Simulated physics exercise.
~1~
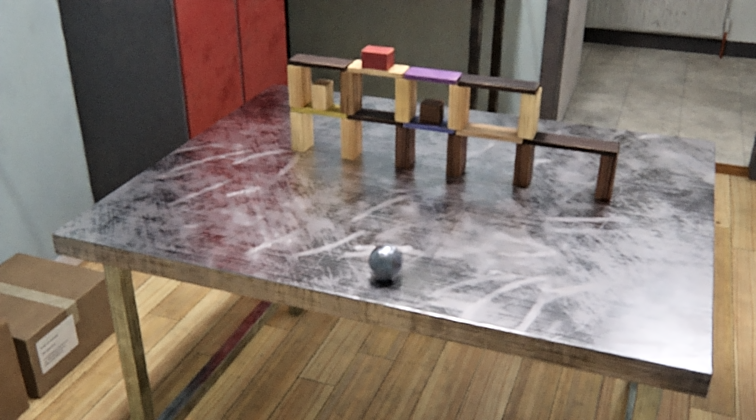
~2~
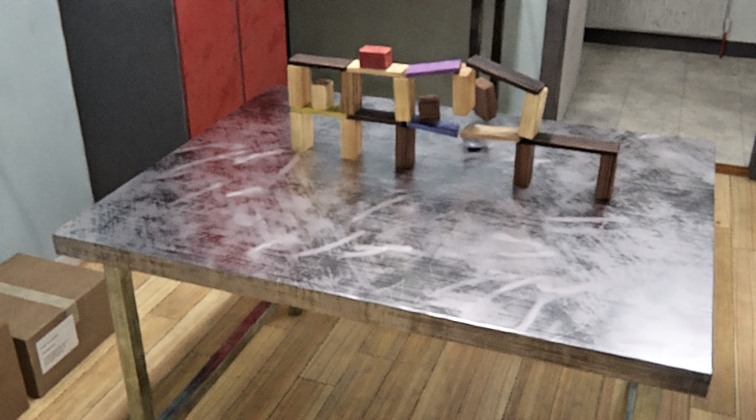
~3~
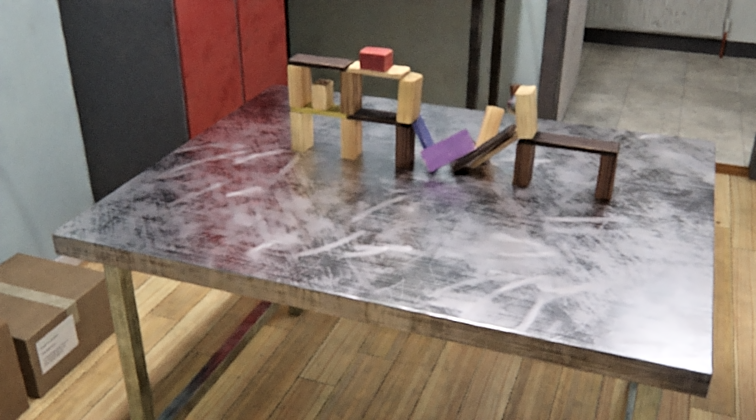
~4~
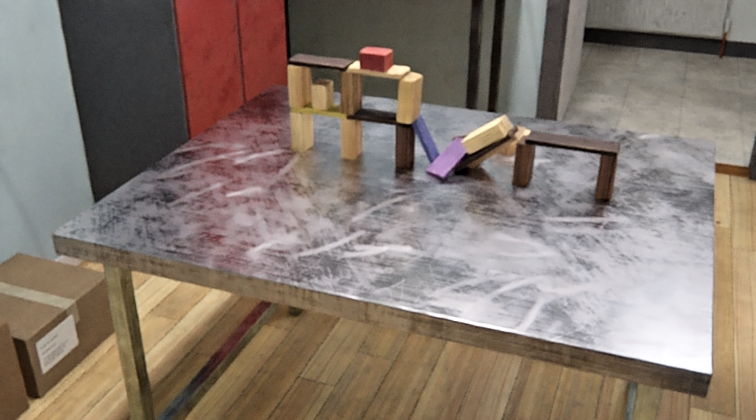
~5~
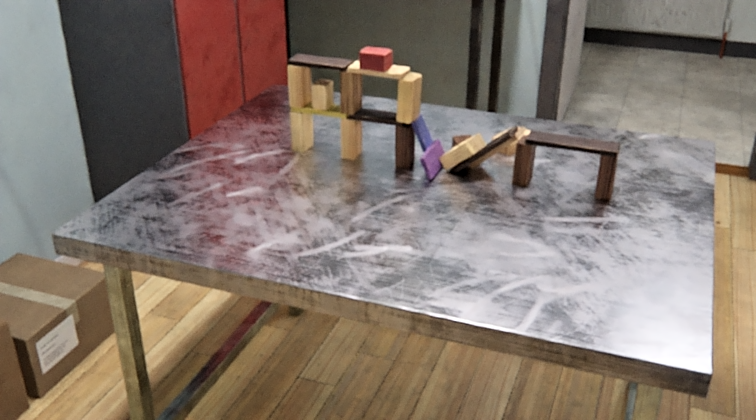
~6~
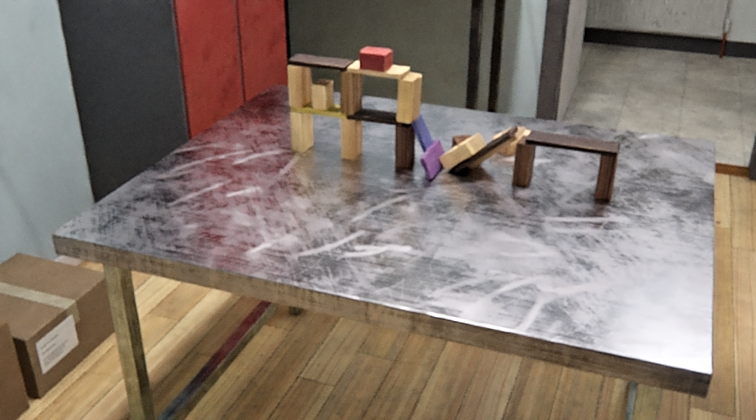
At first, a two-storey house of wooden posts and planks stands on a scuffed metal table while a steel ball rolls toward its lower posts. The ball knocks out a post beneath the middle, and the purple, blue and dark planks around it begin to tilt. The purple and blue planks drop as the upper right section caves in, leaving planks and posts leaning in a heap. A light post on the right topples onto the pile, then slides lower as the purple plank shifts. Finally the rubble rests between the standing left section, still topped by its red block, and the low right span.
